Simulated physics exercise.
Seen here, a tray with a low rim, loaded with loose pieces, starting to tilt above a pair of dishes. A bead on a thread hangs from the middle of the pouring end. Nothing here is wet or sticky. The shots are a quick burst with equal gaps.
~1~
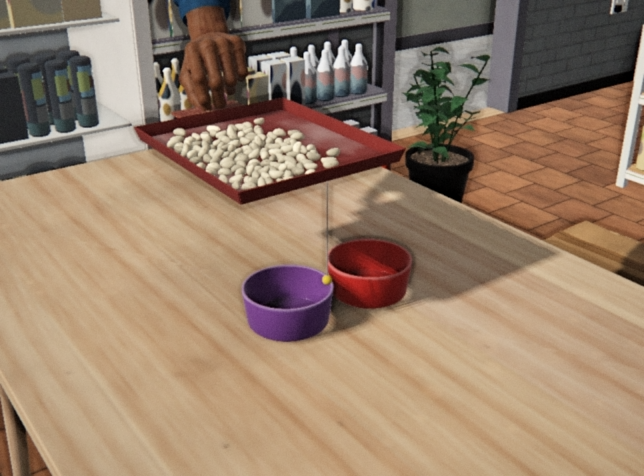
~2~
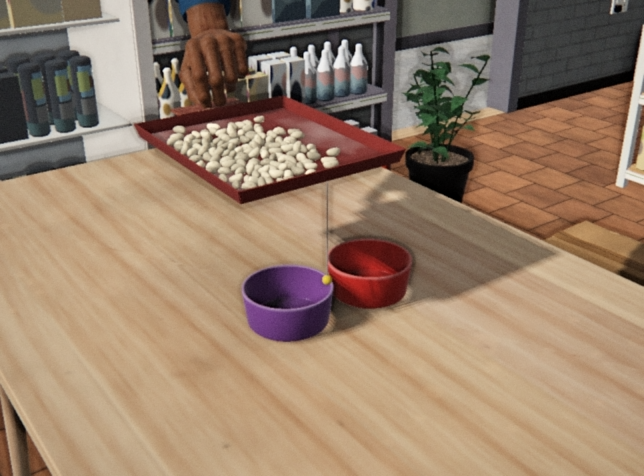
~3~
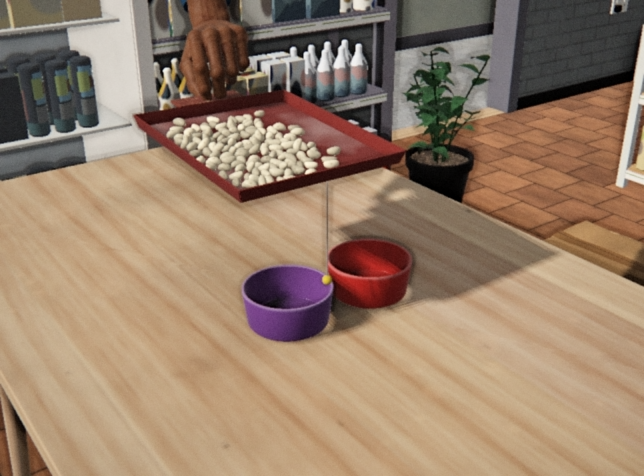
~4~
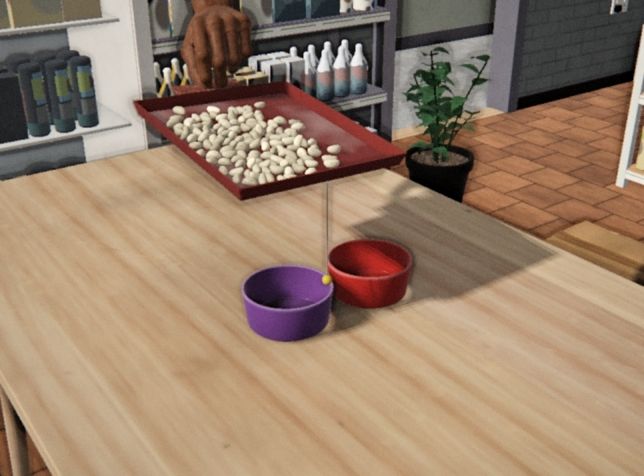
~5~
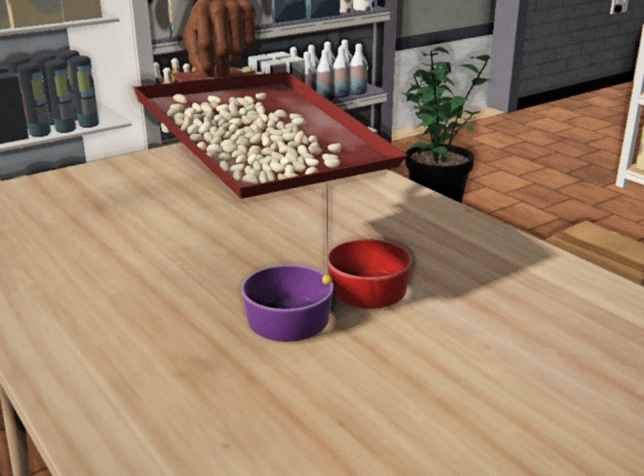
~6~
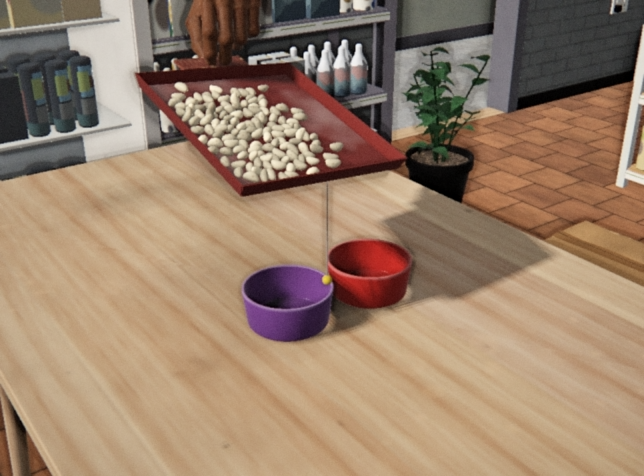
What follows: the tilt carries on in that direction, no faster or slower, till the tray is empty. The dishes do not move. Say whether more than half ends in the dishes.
Together they catch only the smaller part.
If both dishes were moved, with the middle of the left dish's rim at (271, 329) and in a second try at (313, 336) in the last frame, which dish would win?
At the first place the right one, at the second the dish on the right.
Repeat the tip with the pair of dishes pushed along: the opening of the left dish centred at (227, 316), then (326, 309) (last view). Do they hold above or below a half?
The first try: Less than half. The second: The larger part.
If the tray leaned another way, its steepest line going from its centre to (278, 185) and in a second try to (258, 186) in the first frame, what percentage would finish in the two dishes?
About 0 and 0 per cent.
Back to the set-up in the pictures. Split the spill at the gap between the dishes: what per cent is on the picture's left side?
About 10 per cent.
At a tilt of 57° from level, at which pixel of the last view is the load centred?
Near (327, 139).
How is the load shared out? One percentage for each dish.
Left dish near 0 in a hundred; right dish near 10.
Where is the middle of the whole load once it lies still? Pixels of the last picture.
Near (410, 323).
Soon after the last picture, tray tipped steeply; nearly all on the tray; a stray few in the air.
A little later, tray tipped right over; about a third on the tray; a stray few in the right dish; about a third outside both; about a third in the air.
Later still, tray tipped past a quarter turn; a stray few in the left dish; a small part in the right dish; most outside both.
At rest, tray tipped past a quarter turn; a stray few in the left dish; a small part in the right dish; most outside both.
